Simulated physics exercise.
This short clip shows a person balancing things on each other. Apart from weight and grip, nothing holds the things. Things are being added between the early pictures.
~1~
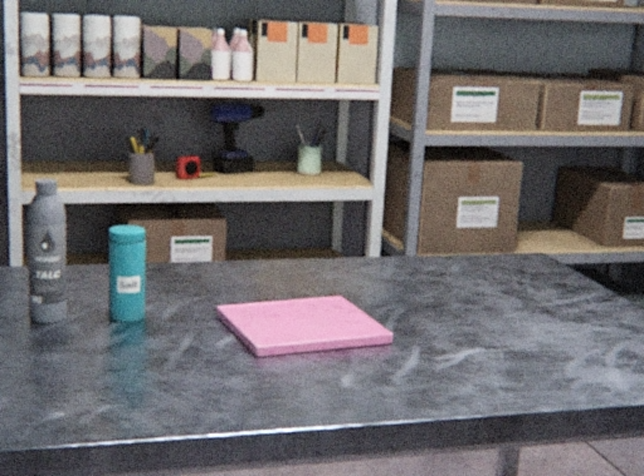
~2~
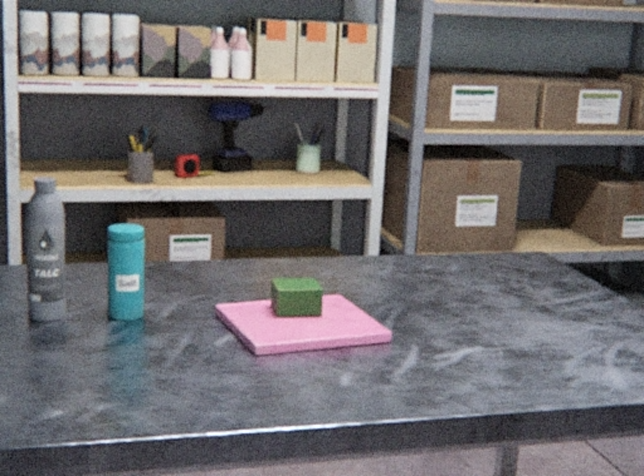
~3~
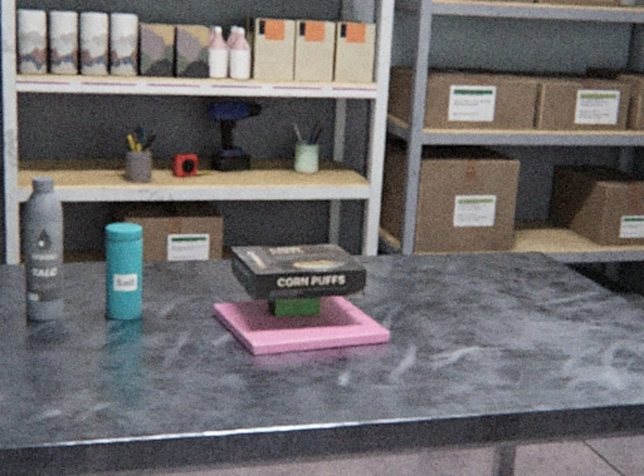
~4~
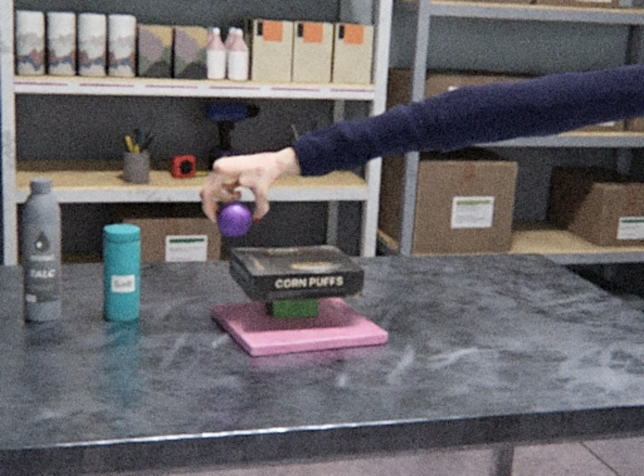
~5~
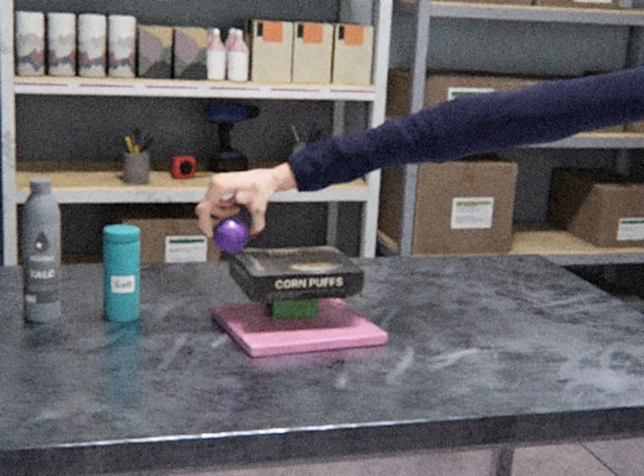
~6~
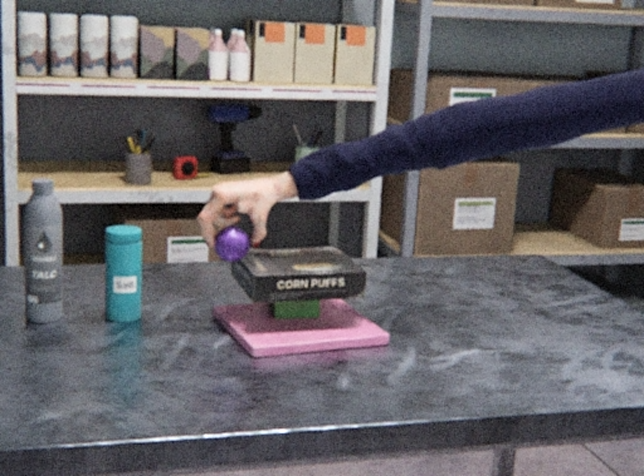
In a storeroom with loaded shelves behind, a dark mottled table is seen from the front, slightly above, by a nearly still camera. A grey bottle and a turquoise jar stand at left, beside a pink tray. A green block appears on the tray, then a black packet across it, and a hand from the right lowers a purple onion onto the packet's left edge, still holding it.
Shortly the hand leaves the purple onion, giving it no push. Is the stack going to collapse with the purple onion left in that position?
Yes, it collapses.
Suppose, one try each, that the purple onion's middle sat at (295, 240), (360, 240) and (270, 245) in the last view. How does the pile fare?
The pile remains standing in the first case, collapses in the second case and remains standing in the third case.
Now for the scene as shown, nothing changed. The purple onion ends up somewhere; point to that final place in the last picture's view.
At about (174, 313).
Then, 0.20 s on from there, purple onion shifted a little near (224, 257).
Then, 0.30 s on from there, purple onion now fallen.
Then, 0.40 s on from there, things are still on the move.
In the end, fallen, purple onion; the other 5 unmoved. At the end, from the last picture's camera, purple onion near (174, 313). The pile gives way.
